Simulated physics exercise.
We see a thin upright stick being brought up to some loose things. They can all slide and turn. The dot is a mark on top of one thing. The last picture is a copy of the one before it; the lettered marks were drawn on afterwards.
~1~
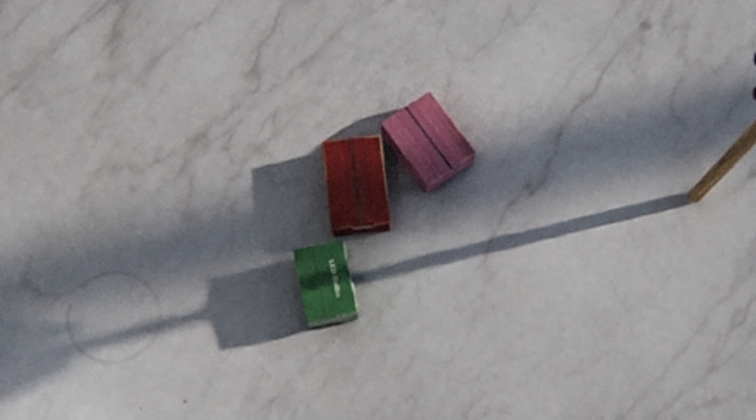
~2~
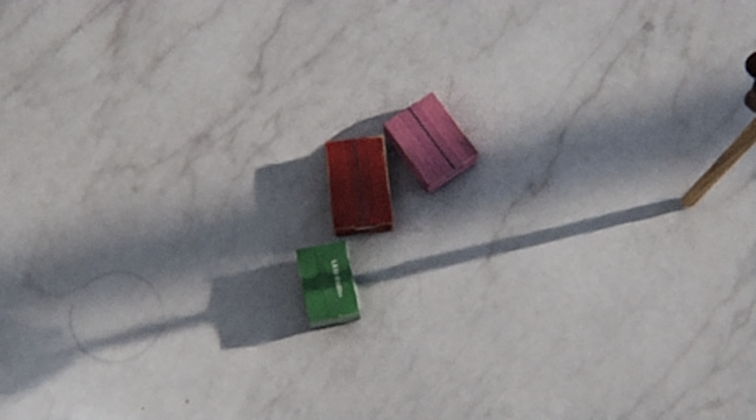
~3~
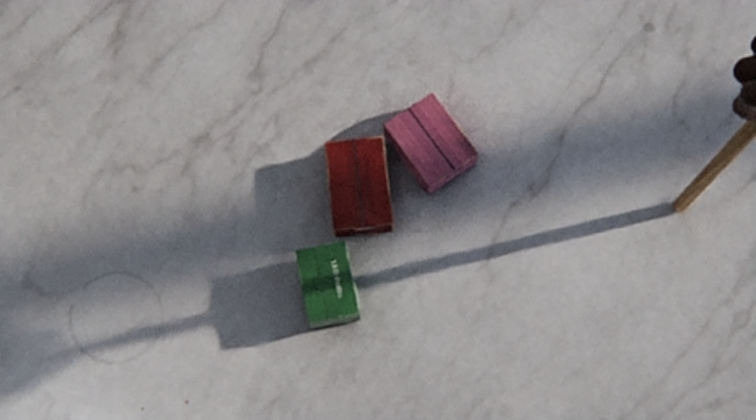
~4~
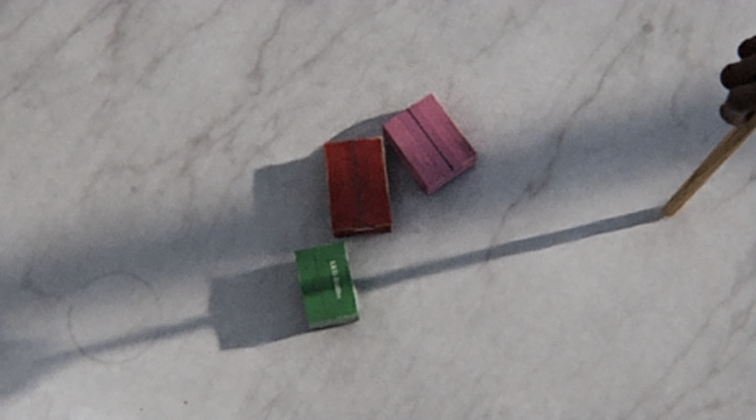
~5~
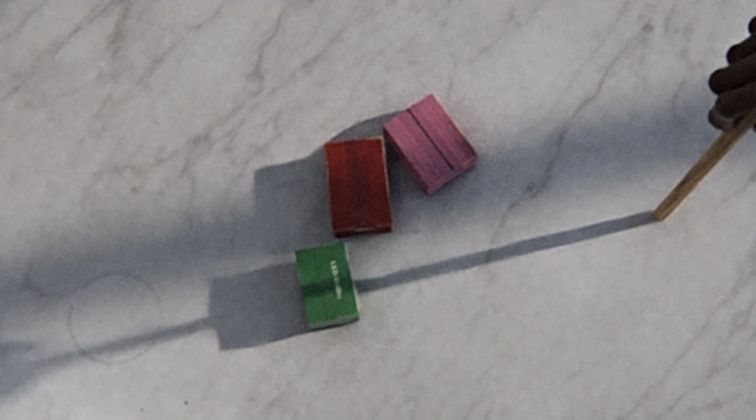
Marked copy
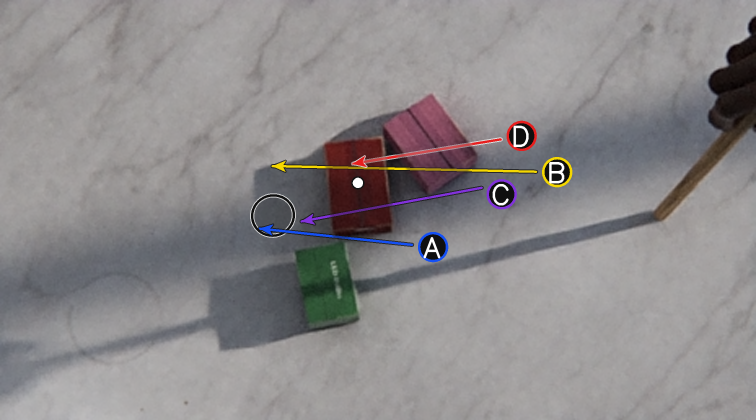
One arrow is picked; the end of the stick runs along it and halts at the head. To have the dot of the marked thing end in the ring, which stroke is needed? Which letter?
D.
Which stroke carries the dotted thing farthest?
D.
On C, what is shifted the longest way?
The red box.
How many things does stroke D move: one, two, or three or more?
It moves two.
On the marked copy, A from (412, 245) to (260, 229); B from (536, 172) to (273, 166); C from (482, 188) to (301, 221); D from (501, 139) to (353, 164); the ring at (273, 215); the white dot at (358, 183).
Following D. Soon after the start, foot of the stick (446, 149); red box (355, 188); pink box (411, 151).
Later, foot of the stick (393, 157); red box (307, 205); pink box (357, 163).
In the end, foot of the stick (353, 164); red box (273, 219); pink box (317, 173); the dot on the red box is in the ring.
As for the rest, A leaves the dotted thing at (355, 181); B leaves the dotted thing at (308, 207); C leaves the dotted thing at (303, 175).
